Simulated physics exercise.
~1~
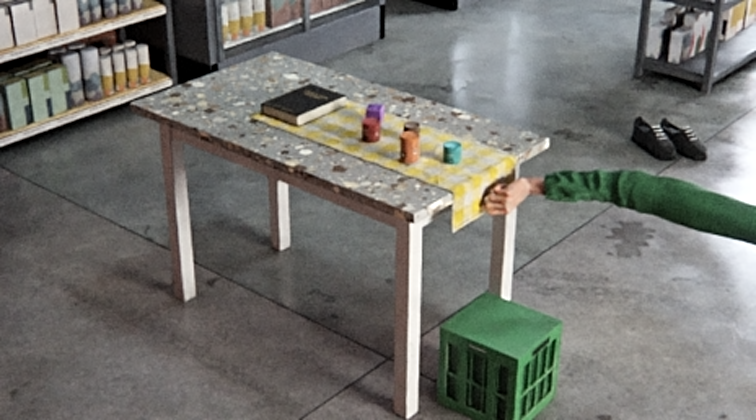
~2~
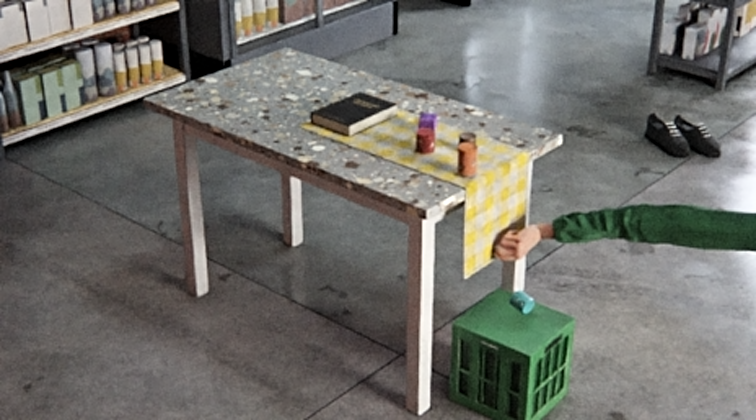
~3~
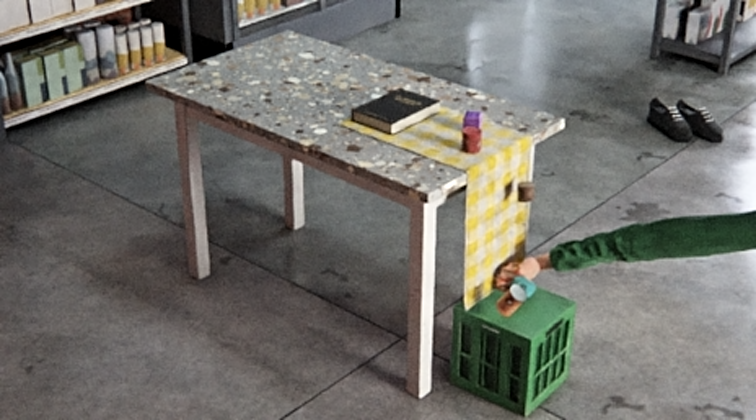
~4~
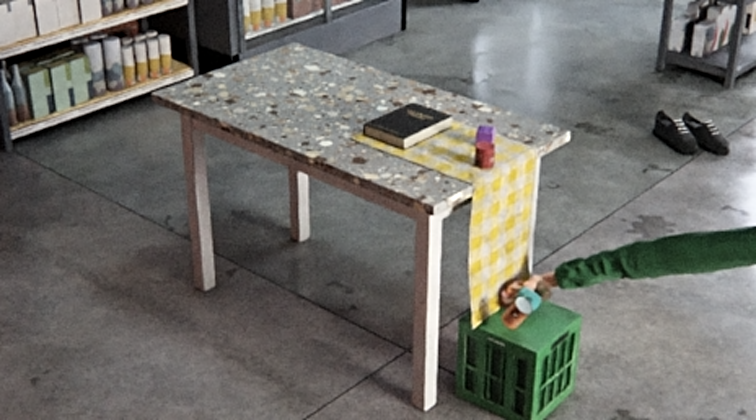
In a room with a grey concrete floor and stocked shelves, a speckled table is seen from slightly above, with a green crate below its right end. A dark book and five small coloured containers sit on a yellow checked runner. A green-sleeved arm reaches in from the right and draws the cloth down over the end, carrying everything along. The turquoise pot drops onto the crate first, then the orange can, and a brown pot tumbles after them. The hem ends at the crate, while the book and the purple and red containers remain on the table.
